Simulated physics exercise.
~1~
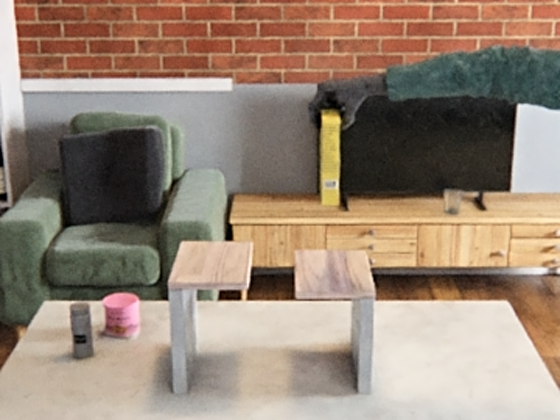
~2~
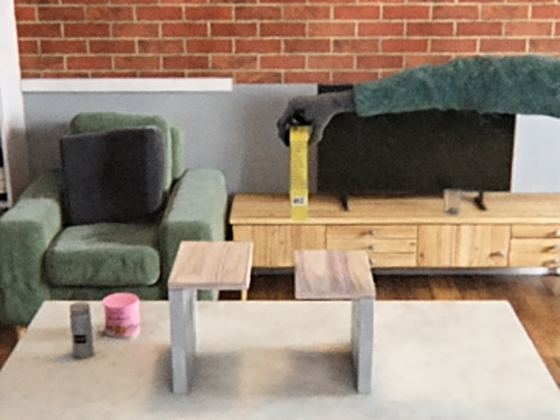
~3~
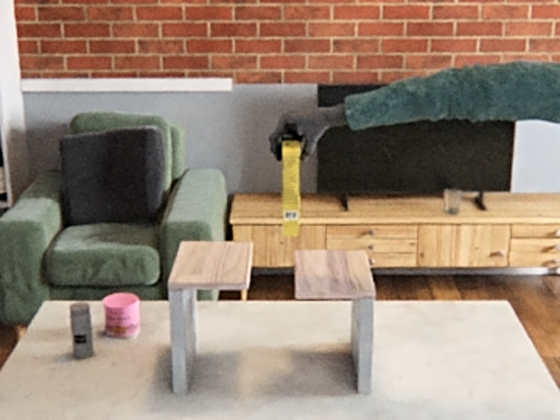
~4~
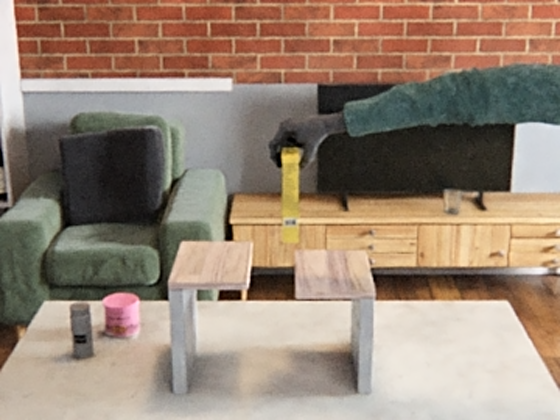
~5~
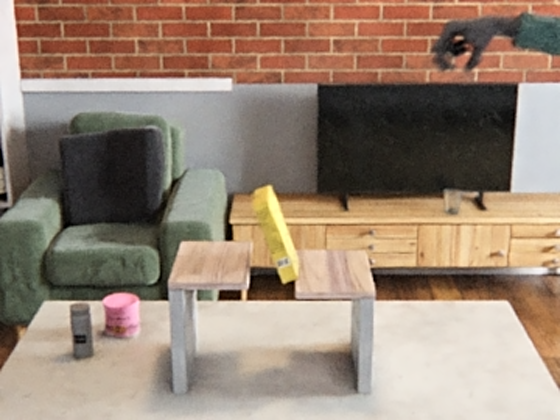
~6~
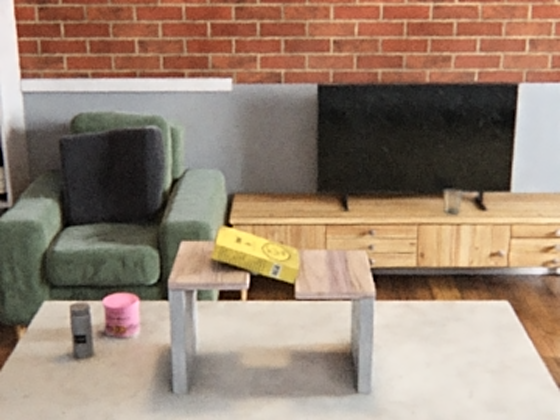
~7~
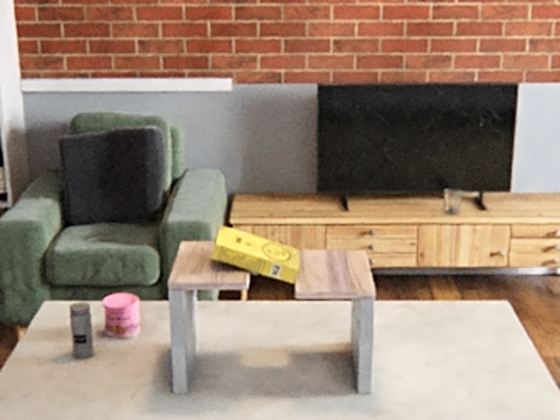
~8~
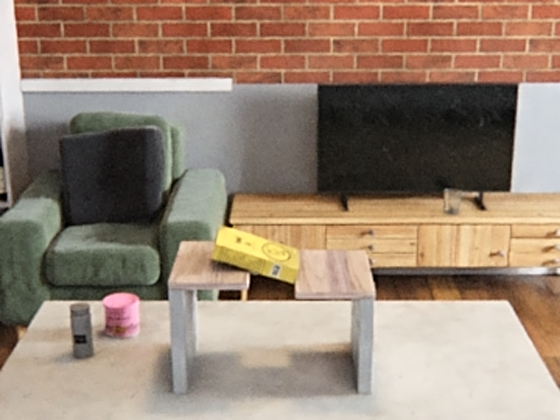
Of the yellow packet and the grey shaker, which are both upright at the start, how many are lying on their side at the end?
One of them is on its side, the yellow packet, which rests across the gap in the stand. The grey shaker is still standing on the table.
An arm in a green sleeve with a dark glove holds a yellow packet upright in a living room, seen from in front of a pale table. On the table are a grey stand with two wooden tops and a gap between them, with a grey shaker and a pink tin to the left. Behind are a green armchair, a low wooden cabinet with a black television, and a brick wall. The hand carries the packet left and lowers it above the gap, then lets go and withdraws to the right. The packet drops, tips over and lodges on its side across the gap, slanting down to the right, and stays there.
